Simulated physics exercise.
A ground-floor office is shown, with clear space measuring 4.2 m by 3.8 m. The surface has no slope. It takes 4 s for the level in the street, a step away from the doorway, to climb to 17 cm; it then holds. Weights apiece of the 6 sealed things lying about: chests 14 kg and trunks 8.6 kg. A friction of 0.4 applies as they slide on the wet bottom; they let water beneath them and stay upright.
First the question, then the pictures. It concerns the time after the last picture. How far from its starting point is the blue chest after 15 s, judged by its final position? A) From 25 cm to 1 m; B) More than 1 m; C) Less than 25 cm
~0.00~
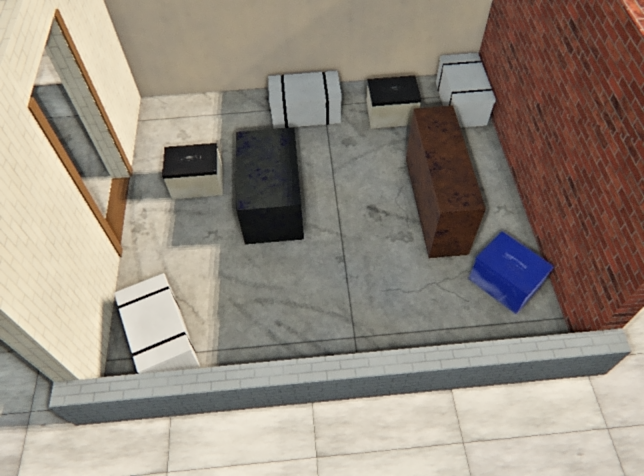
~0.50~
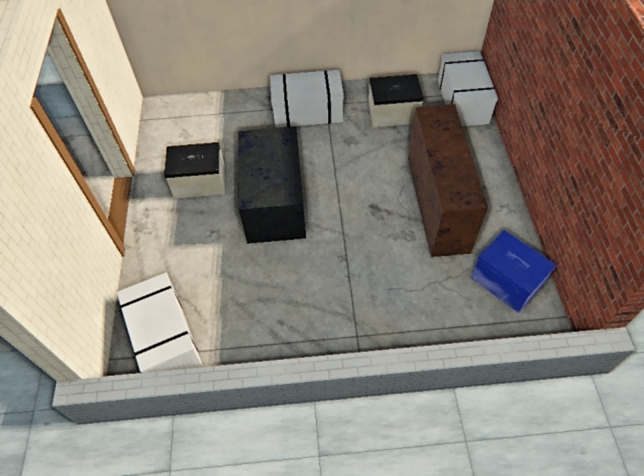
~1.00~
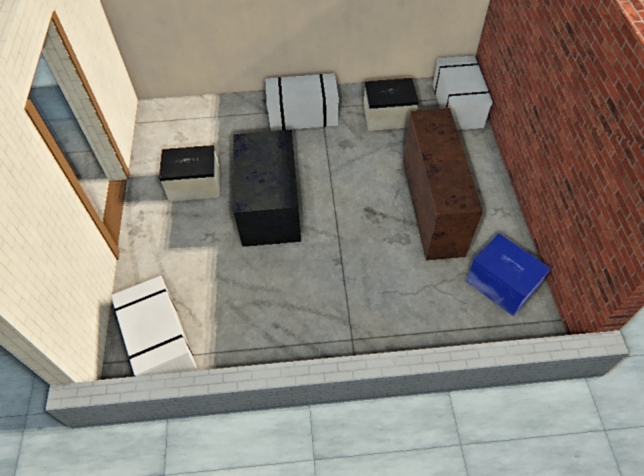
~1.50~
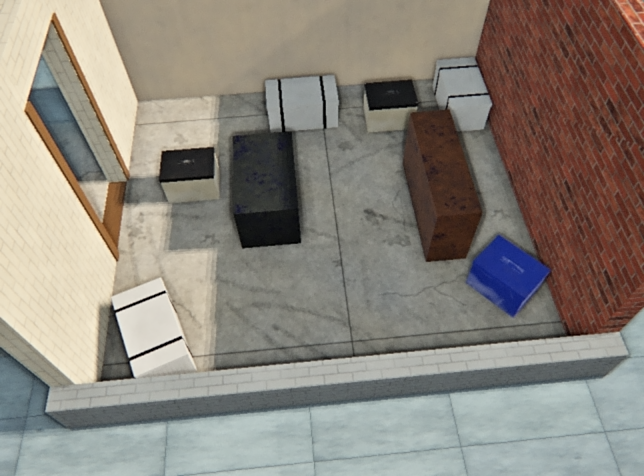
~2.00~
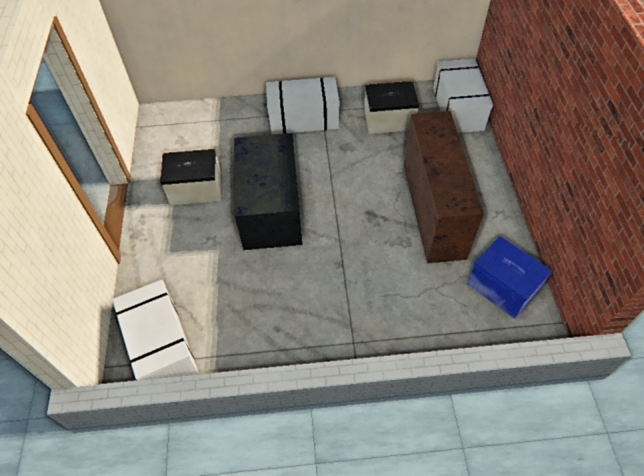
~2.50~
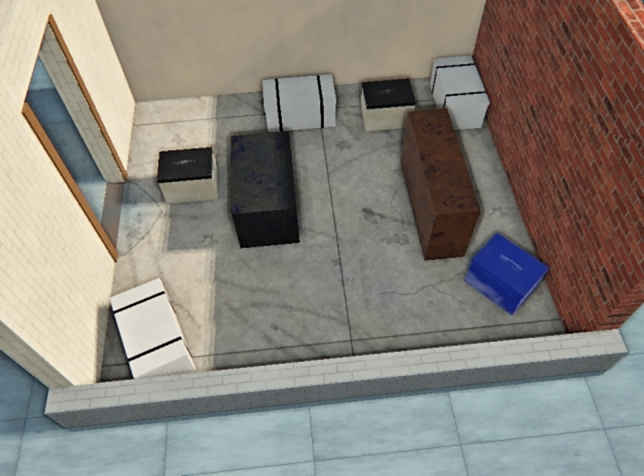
Answer: B.
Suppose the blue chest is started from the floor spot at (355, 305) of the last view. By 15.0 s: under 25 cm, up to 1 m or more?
Short answer, it goes a modest way.
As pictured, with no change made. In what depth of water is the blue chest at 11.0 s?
About 4 cm.
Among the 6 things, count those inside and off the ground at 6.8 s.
Total: 0.
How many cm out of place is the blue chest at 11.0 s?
About 50 cm out of place.
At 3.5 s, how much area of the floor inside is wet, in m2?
Near 1.5 m2 in all.
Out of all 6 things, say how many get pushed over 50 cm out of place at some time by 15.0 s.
That comes to 4.
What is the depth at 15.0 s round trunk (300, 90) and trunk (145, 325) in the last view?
Some 9 cm at the first, some 7 cm at the second.
After 3.5 s the blue chest is near (510, 263), 0.0 m from its start, aground; 0 afloat.
After 6.8 s the blue chest is near (510, 263), 0.0 m from its start, aground; 0 afloat.
After 11.0 s the blue chest is near (505, 215), 0.5 m from its start, aground; 3 afloat.
After 15.0 s the blue chest is near (464, 114), 1.9 m from its start, afloat; 5 afloat.
